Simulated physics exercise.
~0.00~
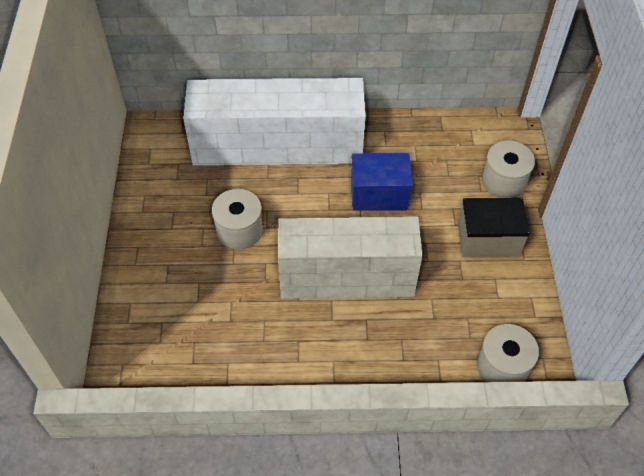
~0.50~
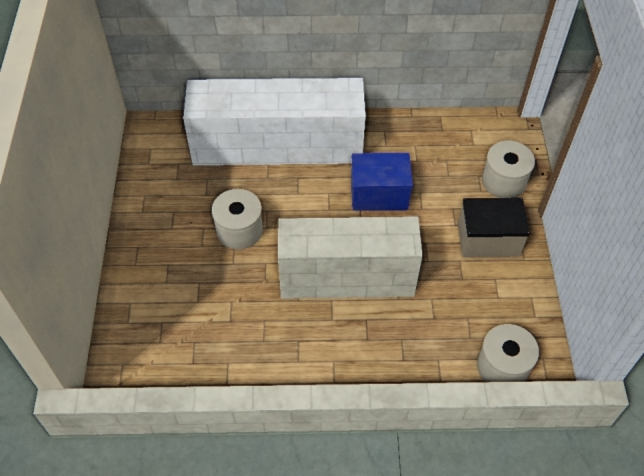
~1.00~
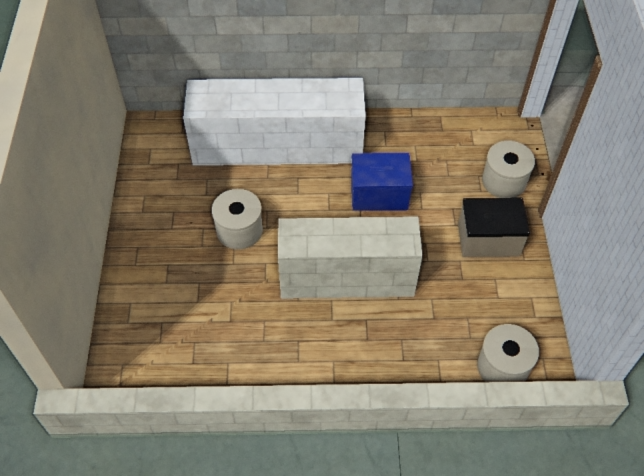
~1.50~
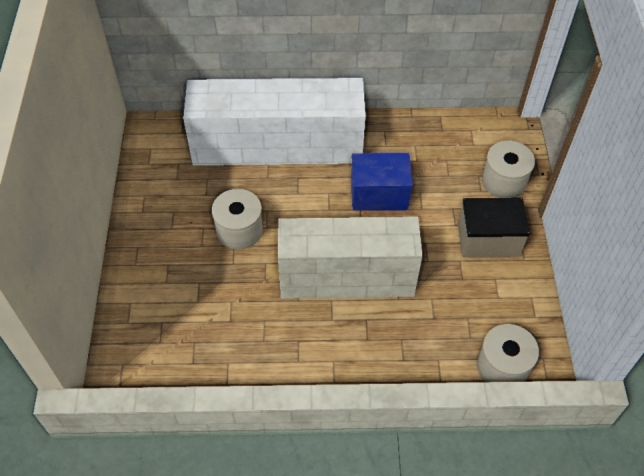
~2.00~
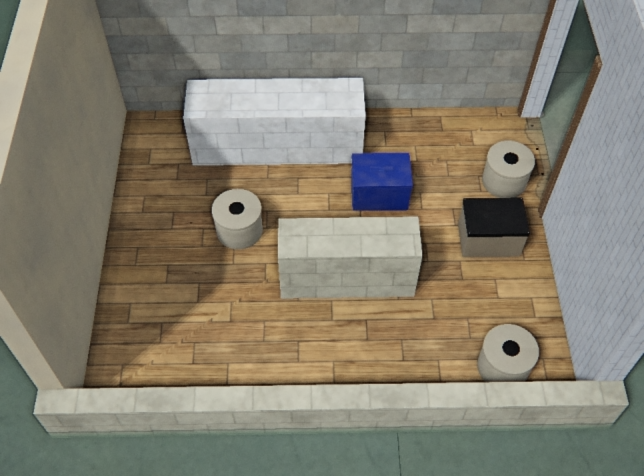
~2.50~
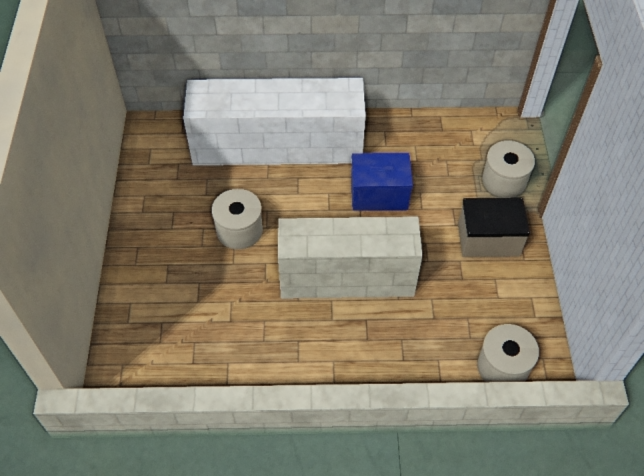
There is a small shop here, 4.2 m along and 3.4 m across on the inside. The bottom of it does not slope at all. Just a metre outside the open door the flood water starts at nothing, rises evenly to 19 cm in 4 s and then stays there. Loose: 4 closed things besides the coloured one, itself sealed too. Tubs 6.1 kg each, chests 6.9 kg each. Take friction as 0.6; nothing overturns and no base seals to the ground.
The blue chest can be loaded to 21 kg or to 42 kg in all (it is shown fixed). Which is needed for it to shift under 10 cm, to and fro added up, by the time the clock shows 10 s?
Verdict: Only the higher weight holds it.
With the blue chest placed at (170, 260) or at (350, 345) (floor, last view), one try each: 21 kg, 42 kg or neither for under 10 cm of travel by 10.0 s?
Log: Try 1 the heavier pick is required; try 2 the lighter pick works.
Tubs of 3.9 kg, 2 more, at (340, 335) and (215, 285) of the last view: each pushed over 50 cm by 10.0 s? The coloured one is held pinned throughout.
Results: Threshold not reached; threshold not reached.
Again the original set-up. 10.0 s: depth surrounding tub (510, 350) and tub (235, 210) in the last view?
I'd estimate 11 cm for the first and 7 cm for the second.
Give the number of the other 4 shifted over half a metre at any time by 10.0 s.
The tally stands at 3.
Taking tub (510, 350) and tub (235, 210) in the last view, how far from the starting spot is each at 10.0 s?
They sit 40 cm and 100 cm away, in the order given.
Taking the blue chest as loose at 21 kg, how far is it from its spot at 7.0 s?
It would be some 80 cm from its spot.
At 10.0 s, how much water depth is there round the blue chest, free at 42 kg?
Close to 9 cm deep.
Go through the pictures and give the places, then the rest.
In the first frame, the blue chest at (382, 169) rests on the ground; 0.0 m2 under water; 0 of 5 have shifted.
In the second frame, the blue chest at (382, 169) rests on the ground; water covers 0.0 m2; 0 of 5 have shifted.
In the third frame, the blue chest at (382, 169), on the bottom; water covers 0.0 m2; 0 of 5 have shifted.
In the fourth frame, the blue chest at (382, 169) rests on the ground; 0.0 m2 under water; 0 of 5 have shifted.
In the fifth frame, the blue chest at (382, 169) rests on the ground; 0.0 m2 under water; 0 of 5 have shifted.
In the sixth frame, the blue chest at (382, 169) rests on the ground; 0.3 m2 under water; 0 of 5 have shifted.
After 3.5 s the blue chest would be 0 cm from its start with 21 kg and 0 cm from its start with 42 kg; 0 cm of water round it then.
After 4.5 s the blue chest would be 0 cm from its start with 21 kg and 0 cm from its start with 42 kg; 4 cm of water round it then.
After 7.0 s the blue chest would be 78 cm from its start with 21 kg and 0 cm from its start with 42 kg; 8 cm of water round it then.
After 10.0 s the blue chest would be 143 cm from its start with 21 kg and 0 cm from its start with 42 kg; 9 cm of water round it then.
